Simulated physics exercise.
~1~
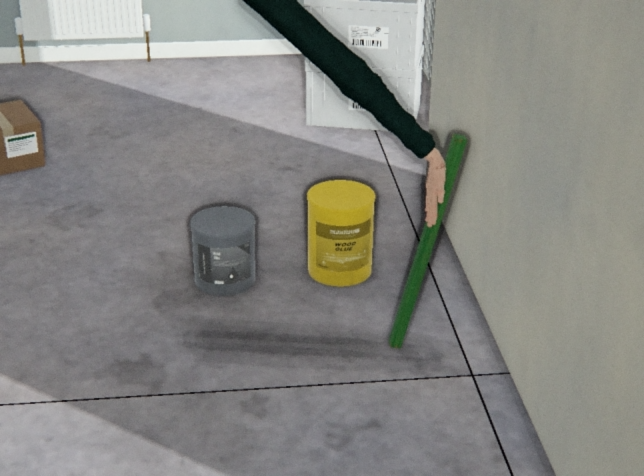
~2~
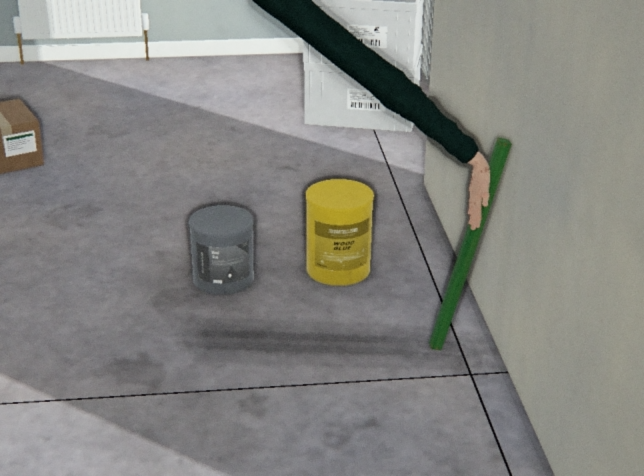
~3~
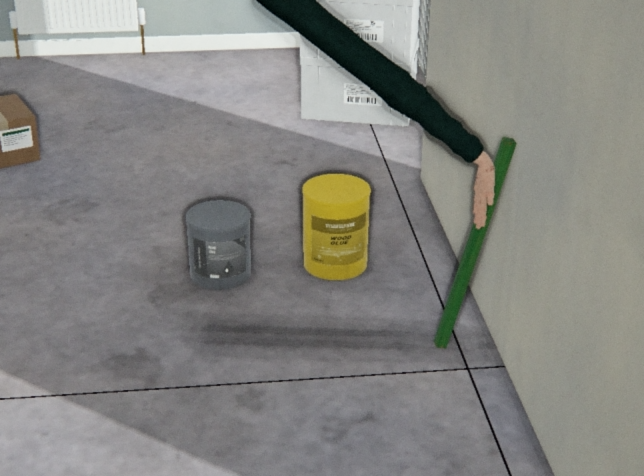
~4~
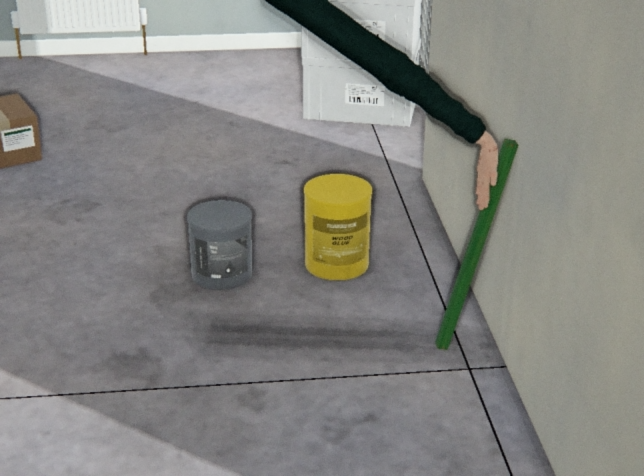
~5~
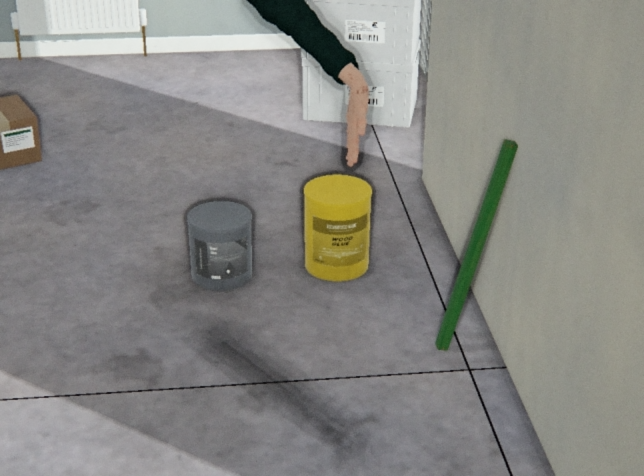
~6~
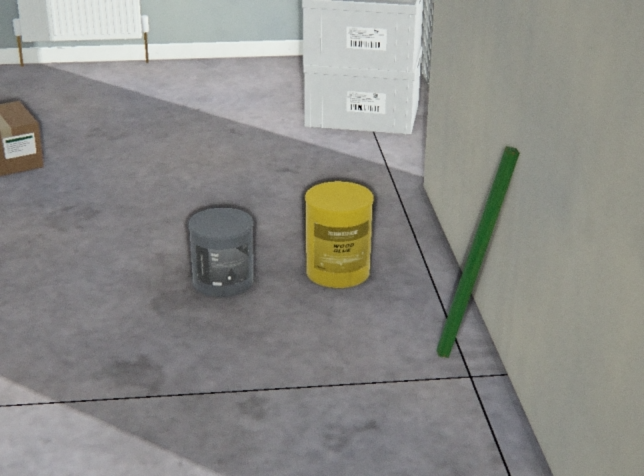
We see a hand in a dark green sleeve move a green pole to the right and lean it against a wall, near a grey pail and a yellow pail. The hand lets go and withdraws, and the pole stays leaning while both pails remain in place.
